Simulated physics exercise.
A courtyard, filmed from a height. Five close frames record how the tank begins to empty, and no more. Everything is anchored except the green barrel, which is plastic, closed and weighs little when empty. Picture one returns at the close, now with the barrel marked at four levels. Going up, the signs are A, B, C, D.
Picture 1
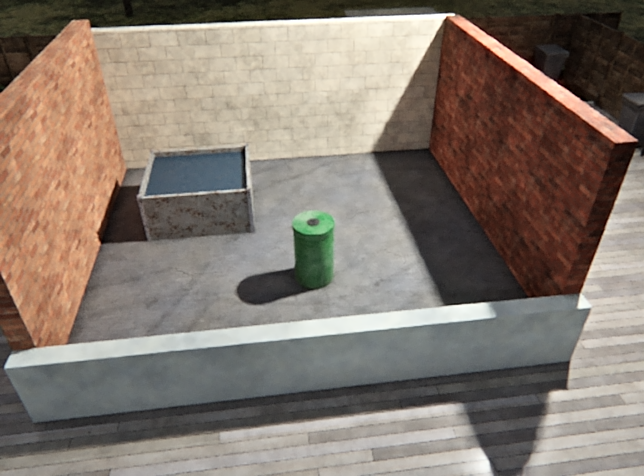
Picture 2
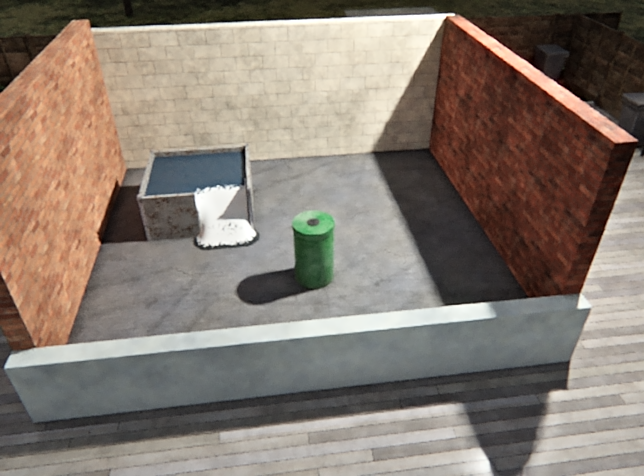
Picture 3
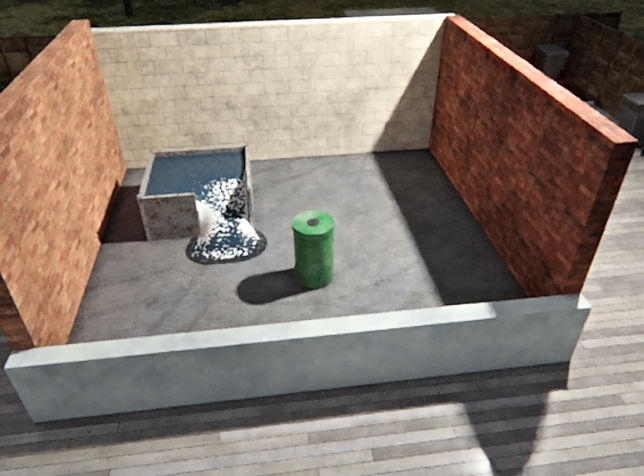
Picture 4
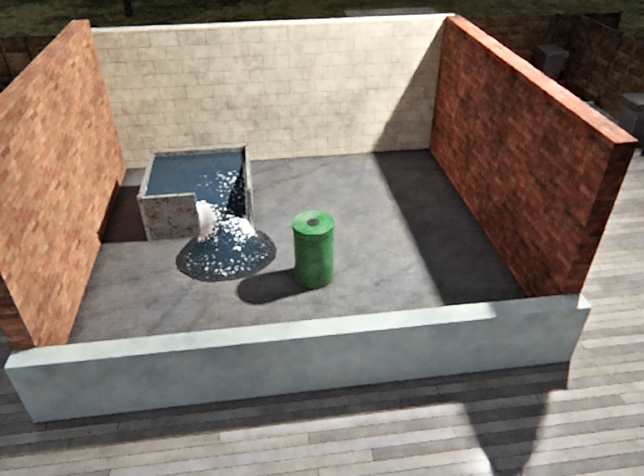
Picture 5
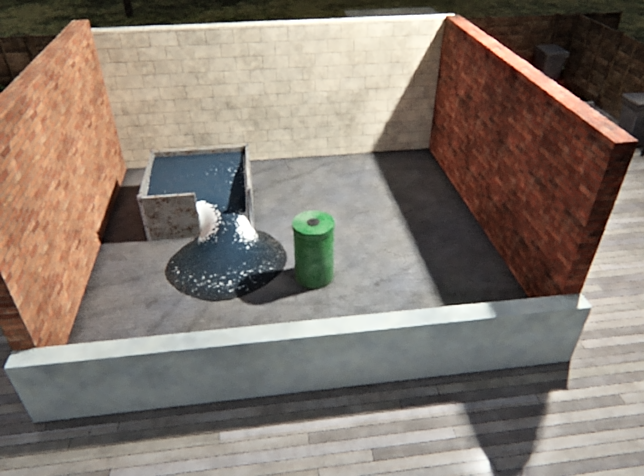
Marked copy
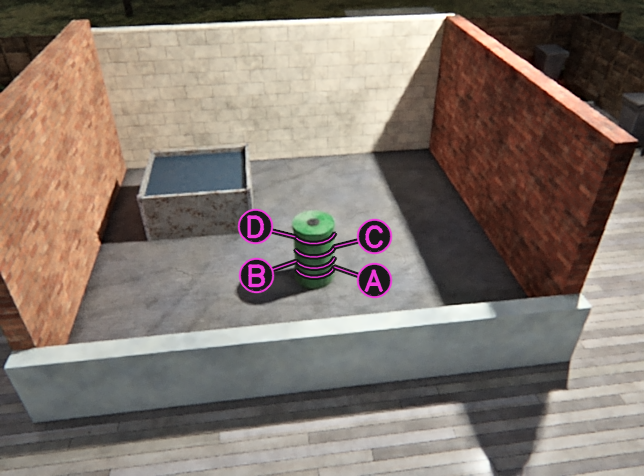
Water pours through a gap in the front of a square, grey stone tank at the left of a walled yard, foaming white at first, then spreading over the dark floor as a widening, white-flecked pool. Seen from a height by a still camera, the yard has red brick side walls, a cream back wall and a low pale front wall. A green barrel stands unmoving near the middle.
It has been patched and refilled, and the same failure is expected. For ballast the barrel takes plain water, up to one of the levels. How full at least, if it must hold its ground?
A will do.
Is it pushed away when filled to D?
No, not at all.
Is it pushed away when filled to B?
No.
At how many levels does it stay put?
All of the four.
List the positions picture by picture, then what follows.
Lid of the green barrel at (313, 222); tank full, its middle at (198, 174).
Water covers 1 % of the ground and is seen nearest the barrel at (243, 239).
Water covers 3 % of the ground and is seen nearest the barrel at (257, 247).
Water covers 5 % of the ground and is seen nearest the barrel at (263, 260).
Lid of the green barrel at (313, 222); water covers 7 % of the ground and is seen nearest the barrel at (273, 271).
On the marked copy, A at (317, 277); B at (317, 268); C at (316, 256); D at (316, 243); from the bottom up A, B, C, D.
With A, it does not move.
With B, it does not move.
With C, it does not move.
With D, it does not move.
